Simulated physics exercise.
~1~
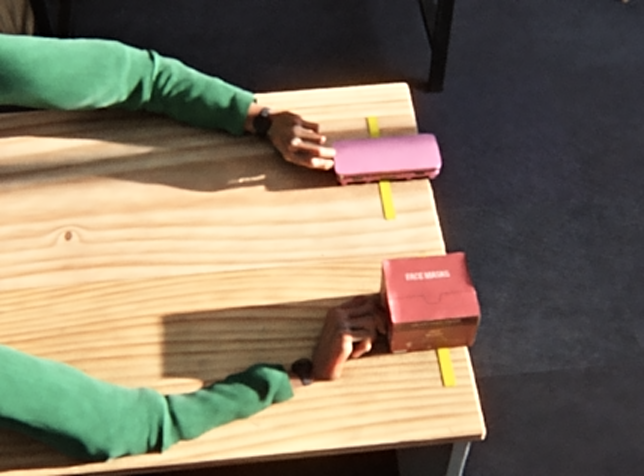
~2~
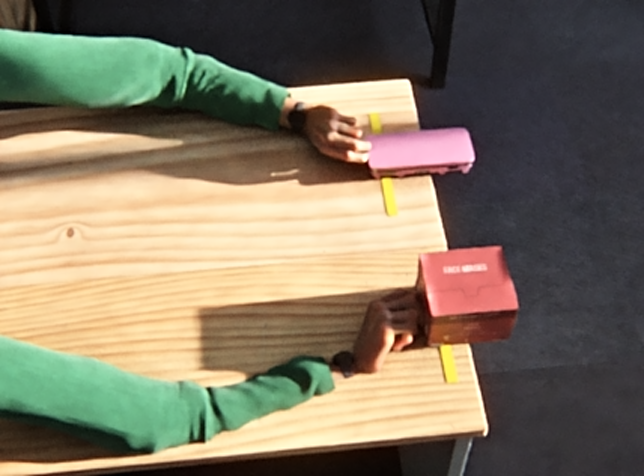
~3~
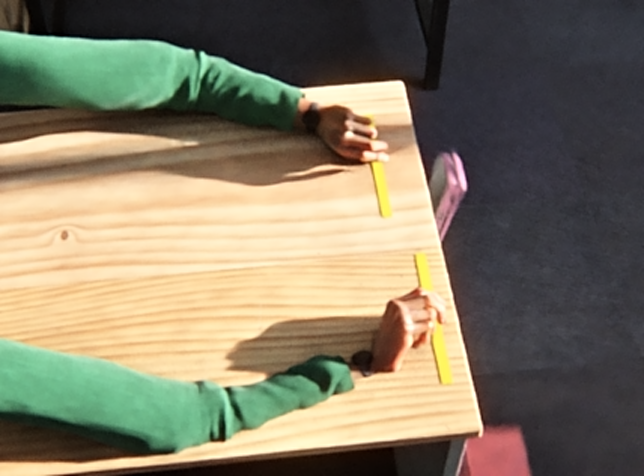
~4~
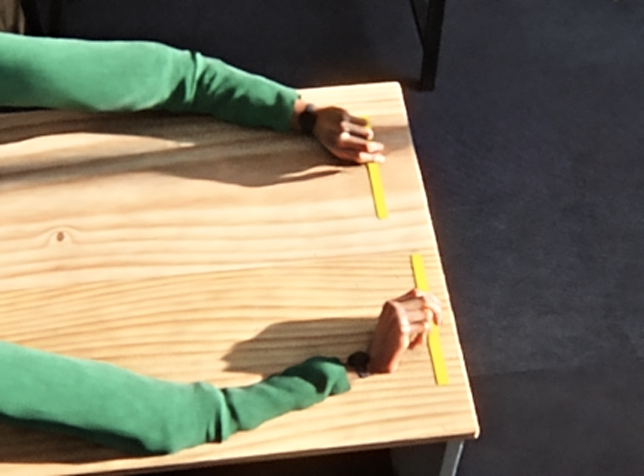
The clip opens on a pale wooden table with two yellow tape strips near its right end, where a person in green sleeves has one hand behind a pink case and the other behind a red box. Both hands push the objects rightward, until they jut out past the table's edge. The case and the box then tip off and fall, the pink case turning beside the edge while the red box drops lower, near the table's corner. The hands stop over the tape strips. At the end, both objects are gone from view, and the closed hands rest at the strips.
